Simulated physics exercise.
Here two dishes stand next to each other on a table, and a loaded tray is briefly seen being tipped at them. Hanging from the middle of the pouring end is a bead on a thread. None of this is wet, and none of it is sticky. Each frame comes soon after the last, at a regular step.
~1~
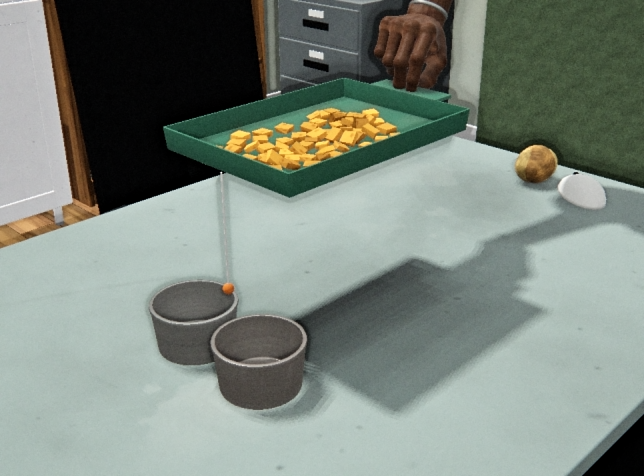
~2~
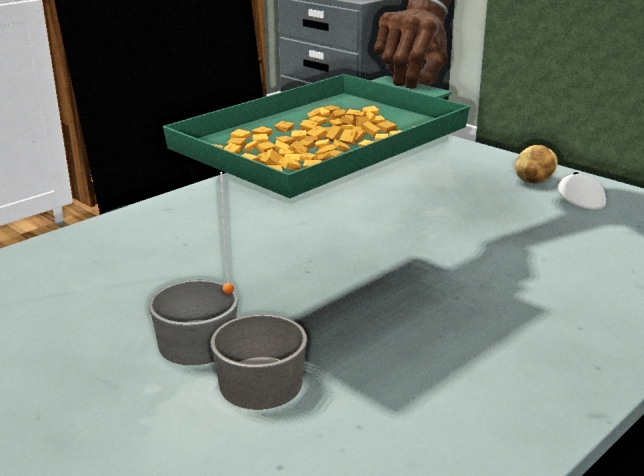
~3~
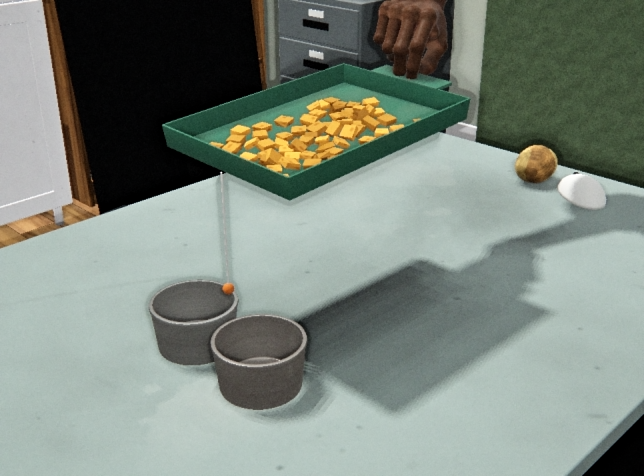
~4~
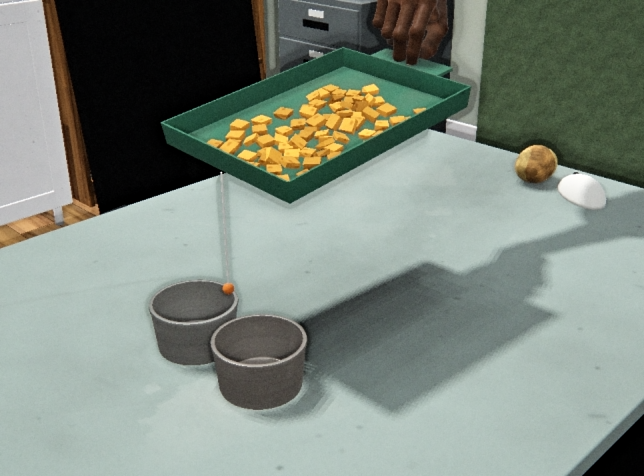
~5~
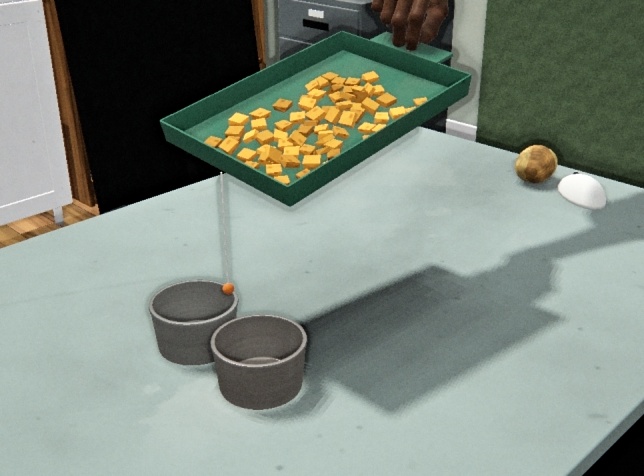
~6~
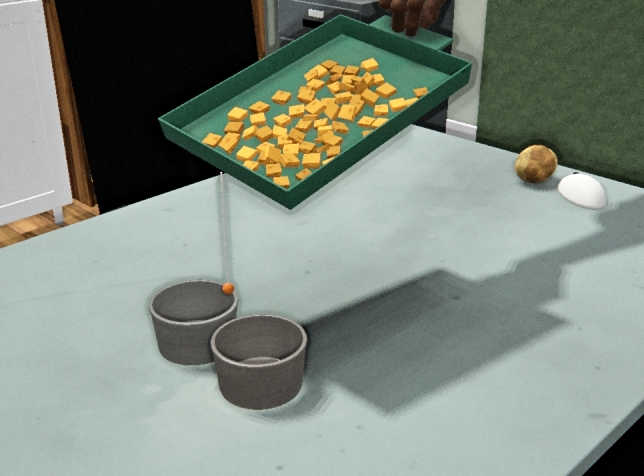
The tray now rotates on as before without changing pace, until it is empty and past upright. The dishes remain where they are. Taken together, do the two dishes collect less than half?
No: More of the load is caught than lost.
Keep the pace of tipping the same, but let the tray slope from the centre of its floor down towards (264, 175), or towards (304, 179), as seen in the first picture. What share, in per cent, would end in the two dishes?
70 % and 70 %.
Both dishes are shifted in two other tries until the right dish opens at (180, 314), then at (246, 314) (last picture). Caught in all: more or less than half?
Result, first setup: A minority share; second setup: A minority share.
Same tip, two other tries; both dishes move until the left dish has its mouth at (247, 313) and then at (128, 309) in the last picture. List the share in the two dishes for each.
Roughly 50 per cent, and 10 per cent.
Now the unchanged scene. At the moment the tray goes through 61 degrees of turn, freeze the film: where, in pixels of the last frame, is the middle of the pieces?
Centre estimate: (288, 136).
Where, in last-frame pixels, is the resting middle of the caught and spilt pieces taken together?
I'd mark it at roughly (263, 373).
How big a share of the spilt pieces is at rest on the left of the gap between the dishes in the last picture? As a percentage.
Around 20 per cent, give or take.
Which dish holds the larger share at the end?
The right-positioned one, it's fuller.
Soon, tray tipped steeply; all on the tray.
A while on, tray tipped right over; most on the tray; a small part in the right dish; a small part outside both; a stray few in the air.
Towards the end, tray tipped past a quarter turn; most in the right dish; about a quarter outside both.
Finally, tray tipped past a quarter turn; most in the right dish; none in the left dish; about a quarter outside both.
